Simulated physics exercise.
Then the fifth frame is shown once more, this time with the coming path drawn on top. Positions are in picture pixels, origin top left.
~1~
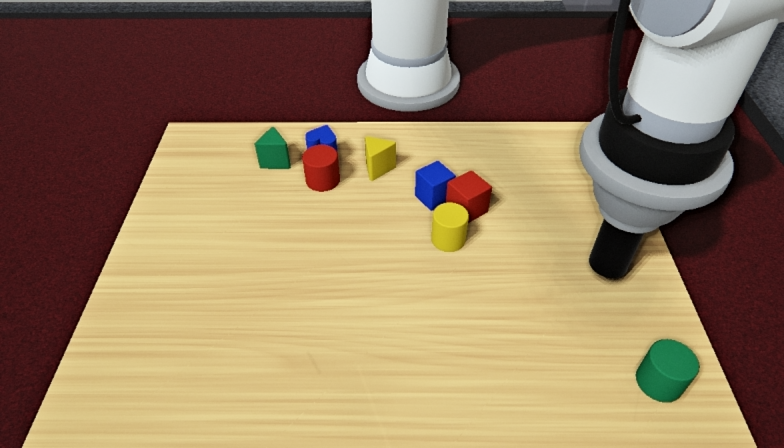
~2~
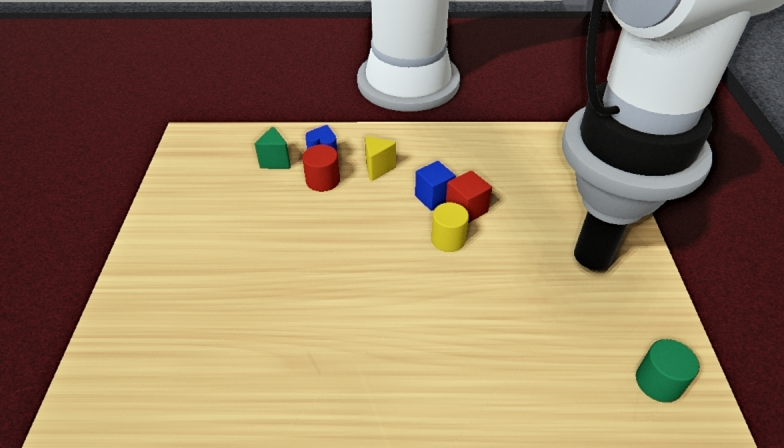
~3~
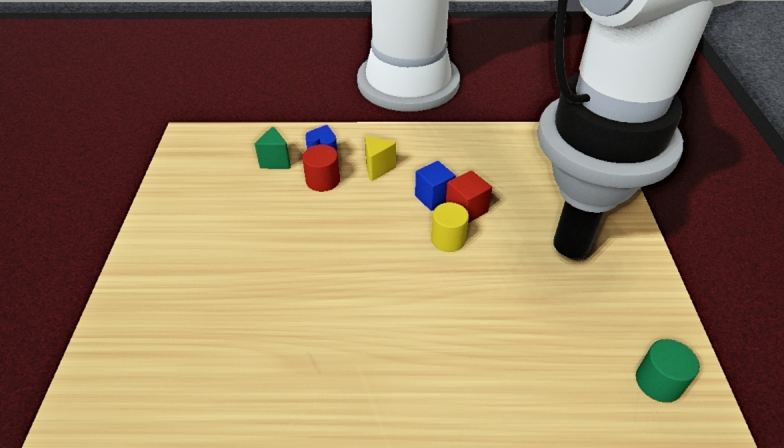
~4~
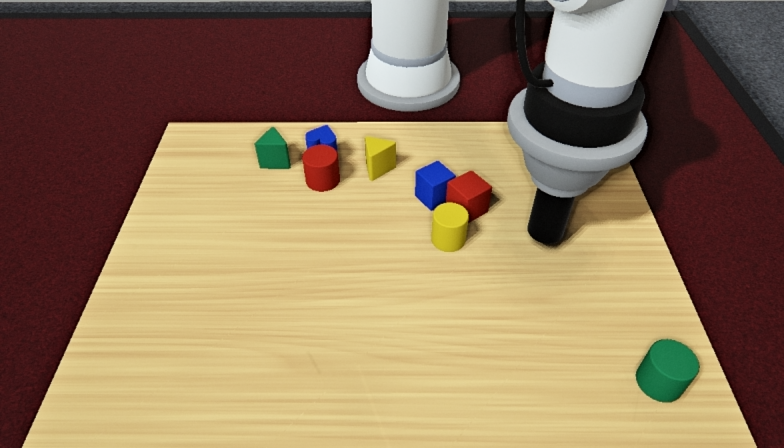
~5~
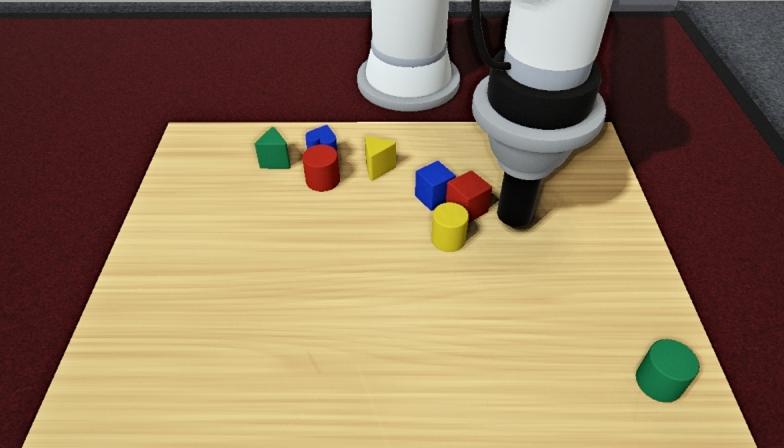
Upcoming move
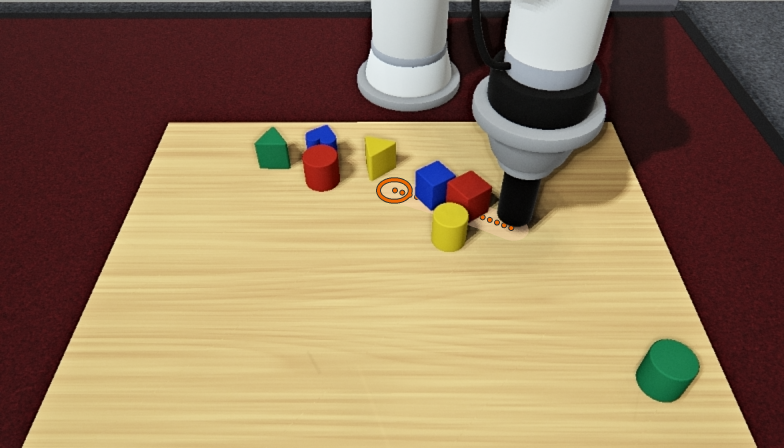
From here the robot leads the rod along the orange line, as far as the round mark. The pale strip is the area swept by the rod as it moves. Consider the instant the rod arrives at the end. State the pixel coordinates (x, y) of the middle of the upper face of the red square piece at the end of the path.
In the picture, that point is around (370, 151).
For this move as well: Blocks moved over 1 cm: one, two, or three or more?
My answer is three or more.
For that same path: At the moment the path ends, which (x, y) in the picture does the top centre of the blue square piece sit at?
The answer is (349, 138).
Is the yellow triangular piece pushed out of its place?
I expect so.
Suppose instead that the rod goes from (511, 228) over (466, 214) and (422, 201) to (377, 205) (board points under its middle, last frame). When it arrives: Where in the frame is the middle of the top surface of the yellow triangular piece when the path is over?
I think it will end close to (352, 127).
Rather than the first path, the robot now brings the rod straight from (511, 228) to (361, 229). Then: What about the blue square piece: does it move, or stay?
Once the rod is done, the blue square piece is in a new spot.
Drawn move, from (511, 228) by way of (452, 207) to (394, 190).
The first path, step by step. One third of the way, rod at (473, 200); blue square piece at (416, 165); red square piece at (444, 175).
Two thirds of the way, rod at (432, 188); yellow triangular piece at (366, 139); blue square piece at (380, 152); red square piece at (406, 163).
At the end, rod at (394, 177); blue heart-shaped block at (317, 133); yellow triangular piece at (341, 124); blue square piece at (349, 138); red square piece at (370, 151).
